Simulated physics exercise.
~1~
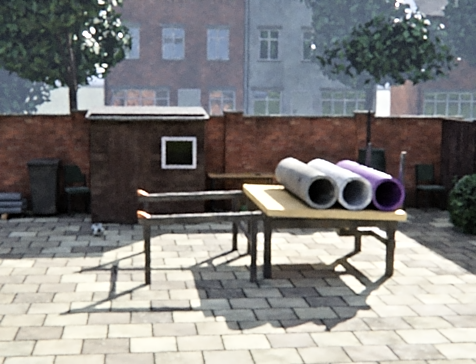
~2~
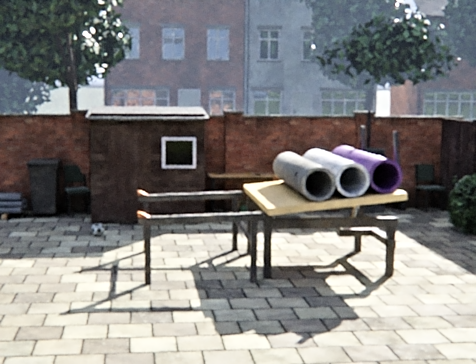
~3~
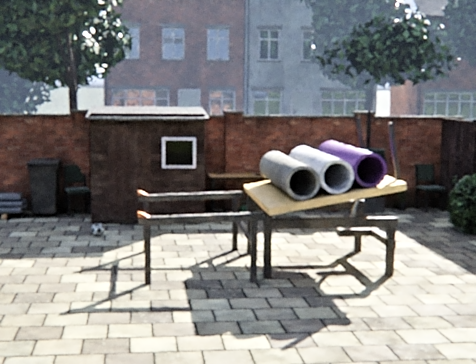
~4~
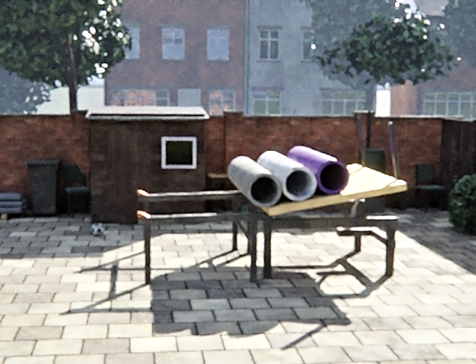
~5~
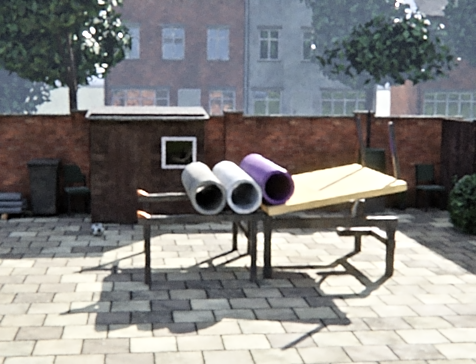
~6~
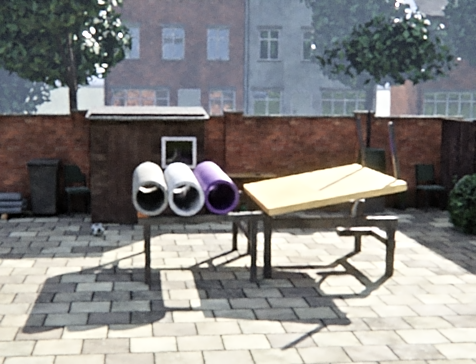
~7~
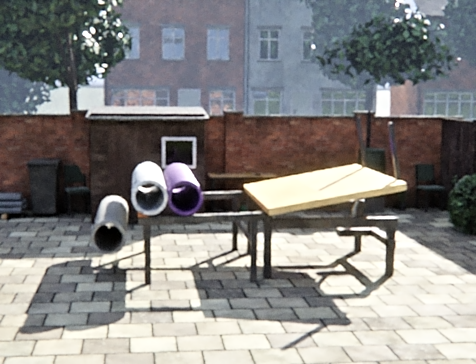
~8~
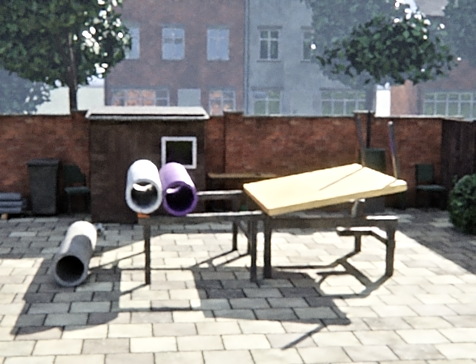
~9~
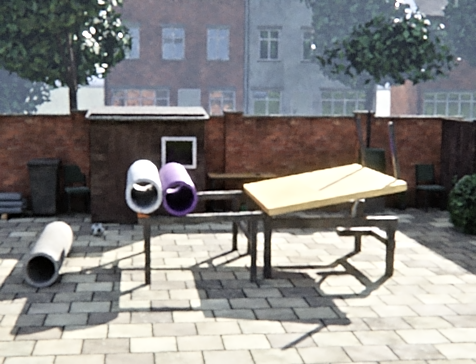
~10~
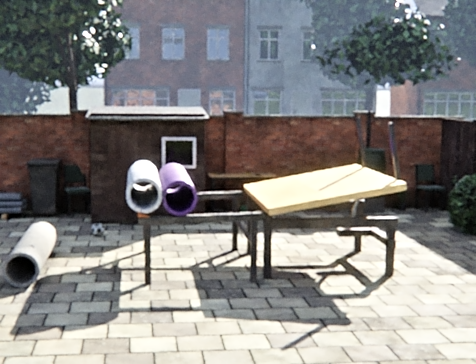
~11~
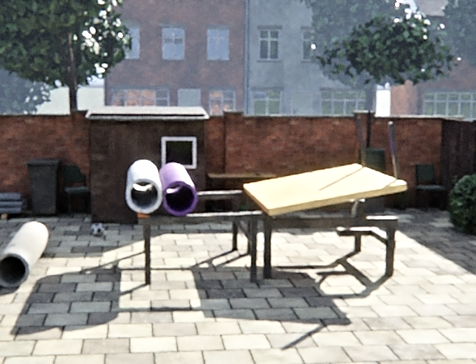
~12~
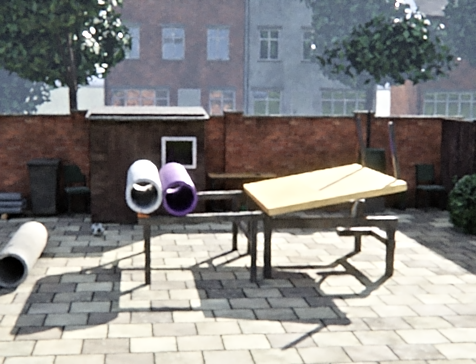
The video shows a wooden table top in a paved yard tilting up on its right, sending three pipes, one purple, rolling left onto a rack. The leading grey pipe drops off the end and rolls away left across the paving, while the other grey and purple pipes stay on the rack.
